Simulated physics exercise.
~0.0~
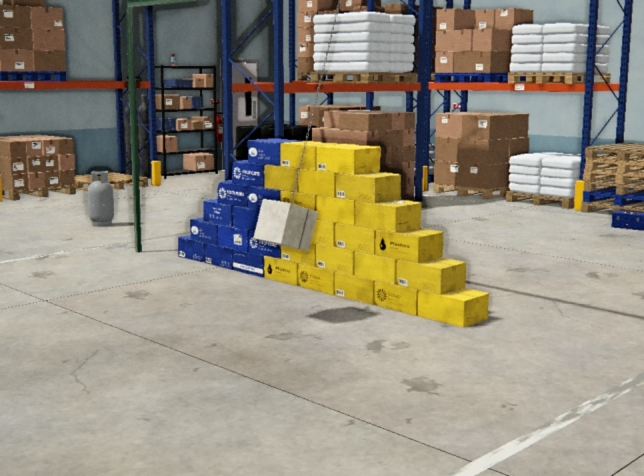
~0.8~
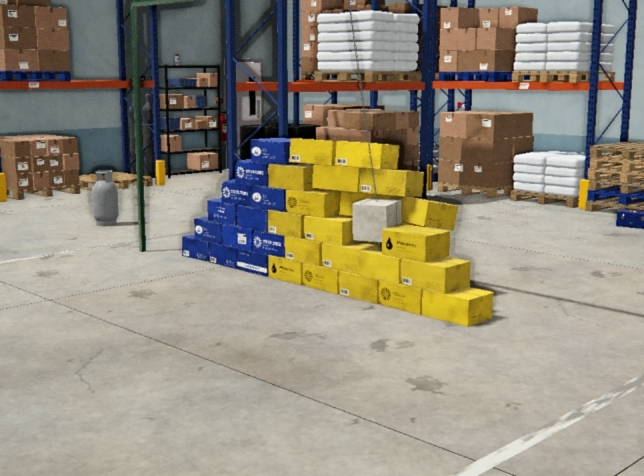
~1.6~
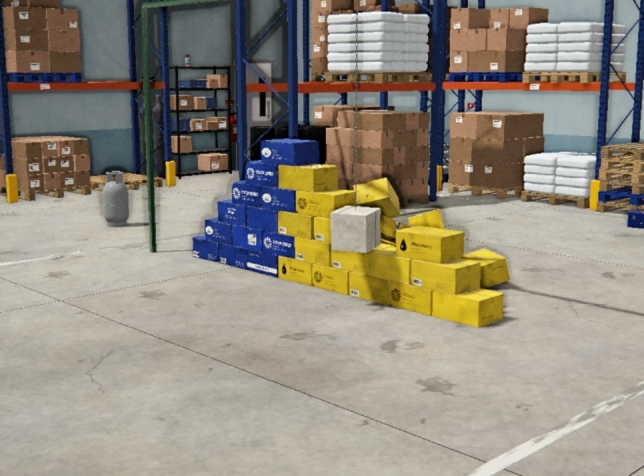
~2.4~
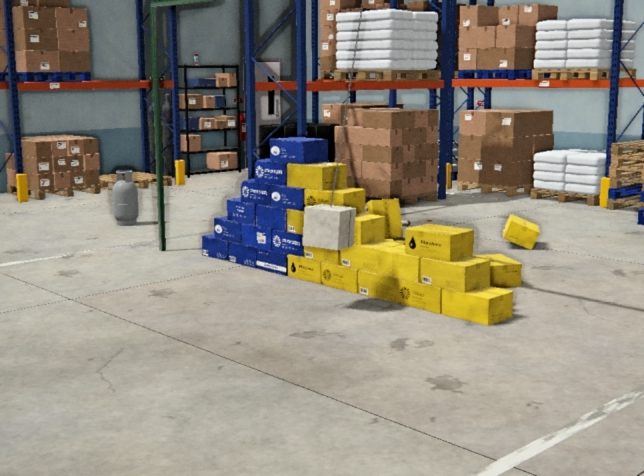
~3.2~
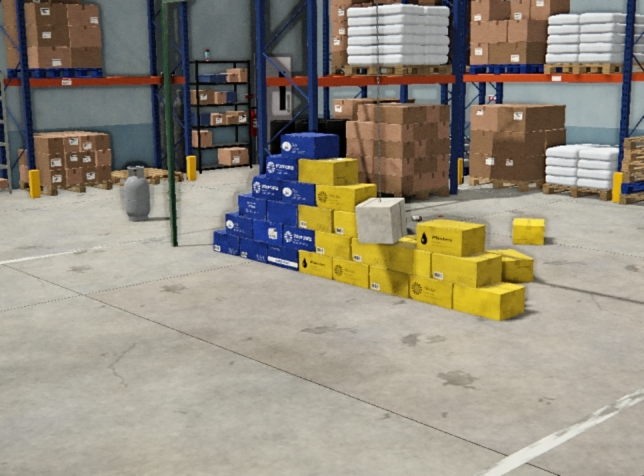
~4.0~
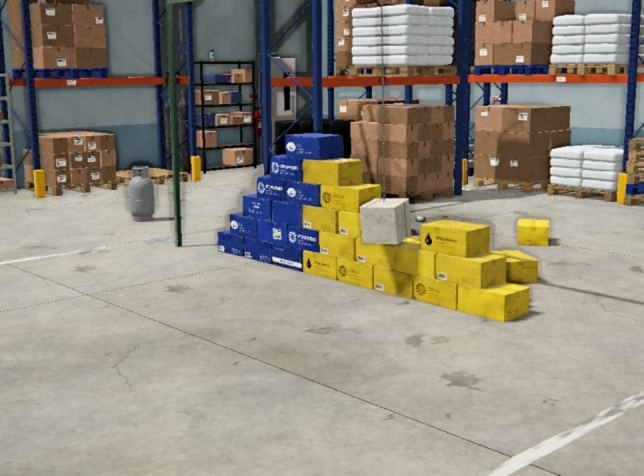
At the start, a pale block hangs on a line in front of a stepped wall of blue and yellow cartons in a warehouse. It swings right into the yellow side, shoving the upper cartons outward and tilting them. Several yellow cartons then topple and drop toward the right and behind the stack, while the view drifts slightly left. As the block swings back left, one yellow carton tumbles away across the floor. The block moves right again and ends hanging over the lowered yellow steps, with that stray carton lying apart and the blue side still standing.
